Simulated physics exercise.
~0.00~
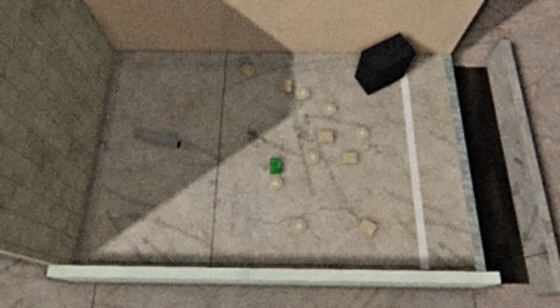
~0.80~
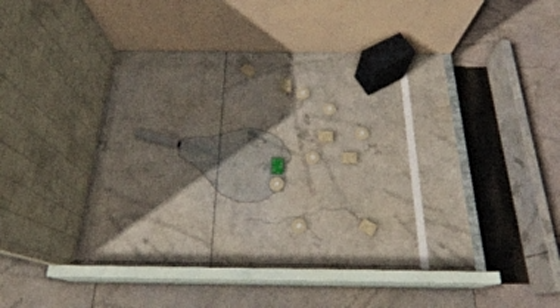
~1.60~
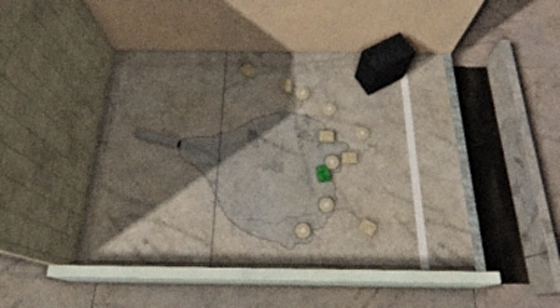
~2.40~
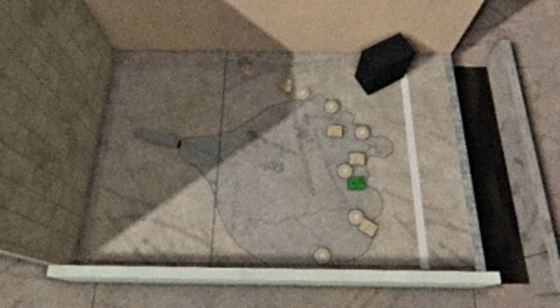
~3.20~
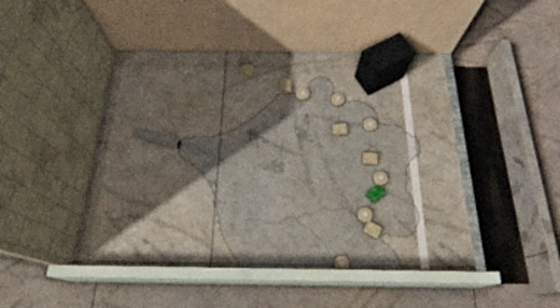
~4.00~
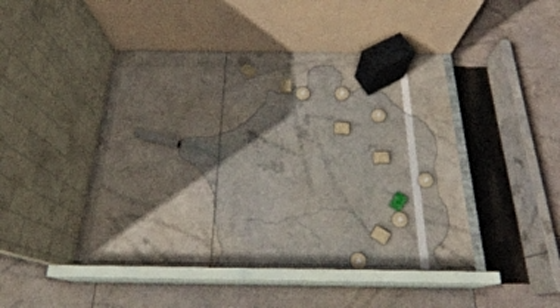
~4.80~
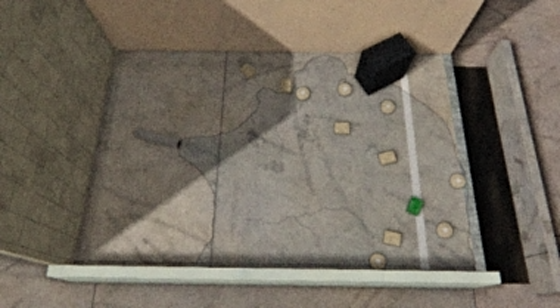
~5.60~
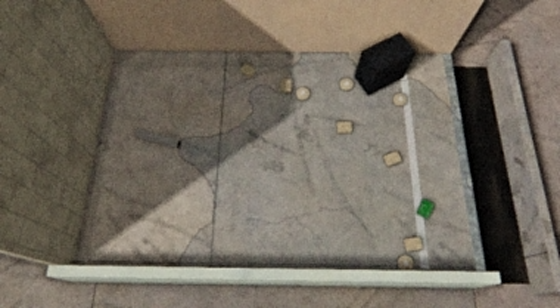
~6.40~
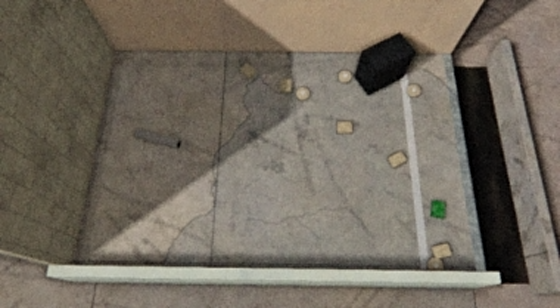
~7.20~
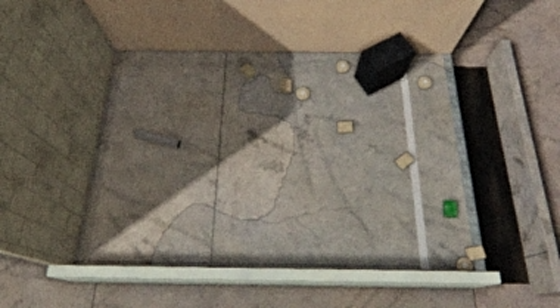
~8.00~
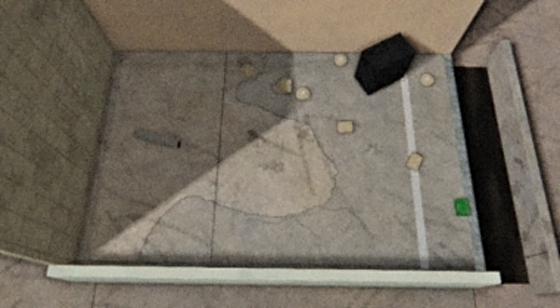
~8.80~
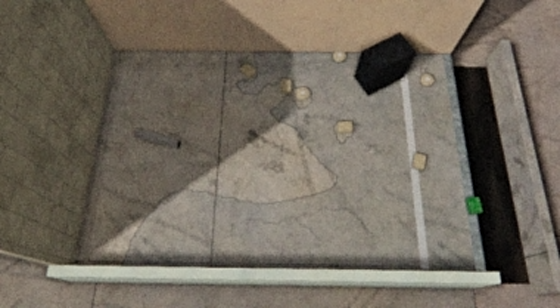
A walled stone floor is seen from above, with a shadow over its left side, a black block by the back wall, a white line toward the right and a dark trench beyond the edge. Small pale round and square pieces lie around one green piece near the middle. Water spreads from a pipe end at the left, sweeping the green piece and several pale ones rightward. Some pale pieces cross the line and vanish from the floor, while others stay behind. The green piece crosses too and ends at the right edge beside the trench as the wet patches shift.
